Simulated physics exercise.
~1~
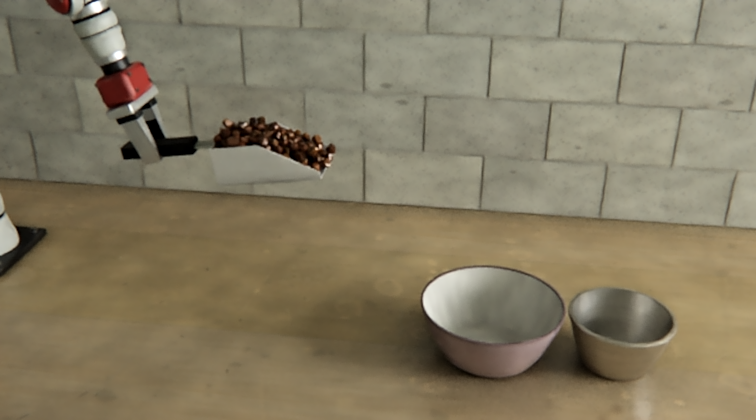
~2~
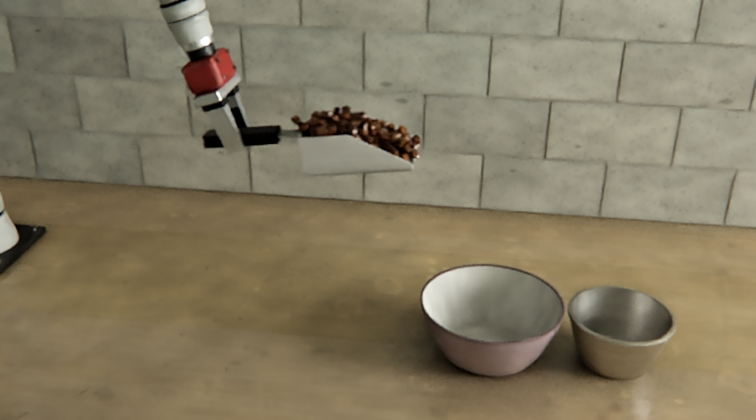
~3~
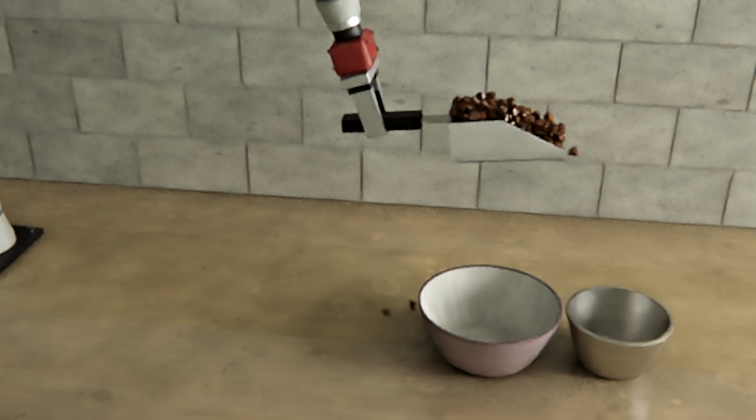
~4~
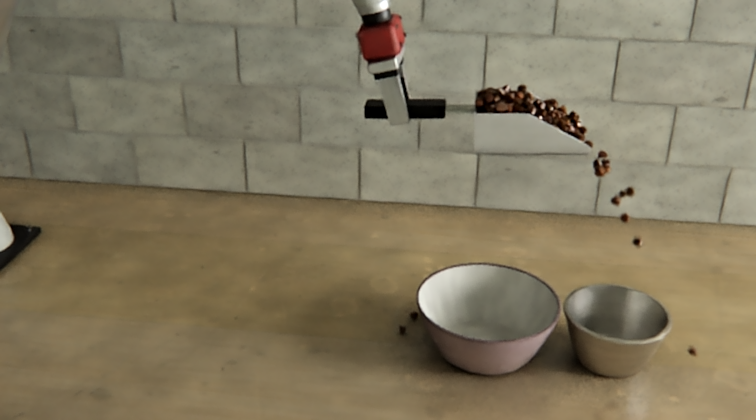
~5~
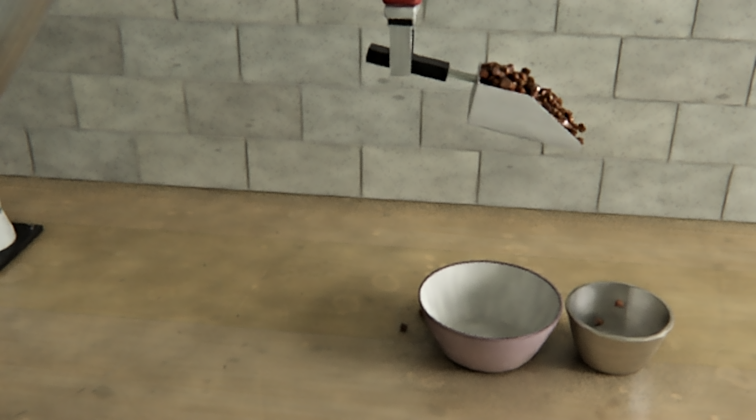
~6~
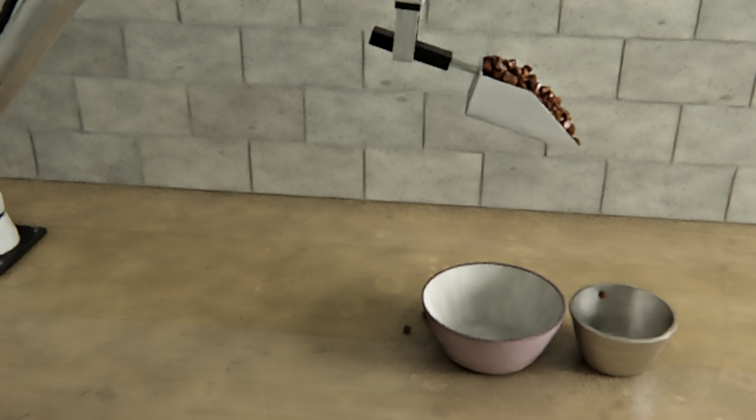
To begin with, a robot arm at the upper left holds a metal scoop heaped with small brown pellets, while a pinkish bowl and a smaller metal bowl stand side by side on a wooden table. The arm carries the scoop to the right, and a few pellets drop near the pinkish bowl. As the scoop stops above the bowls, more pellets spill off its front lip toward the metal bowl. The arm then lifts the scoop and tips its front downward. Most of the heap stays on the scoop, with only a few pellets in the metal bowl and a stray on the table.
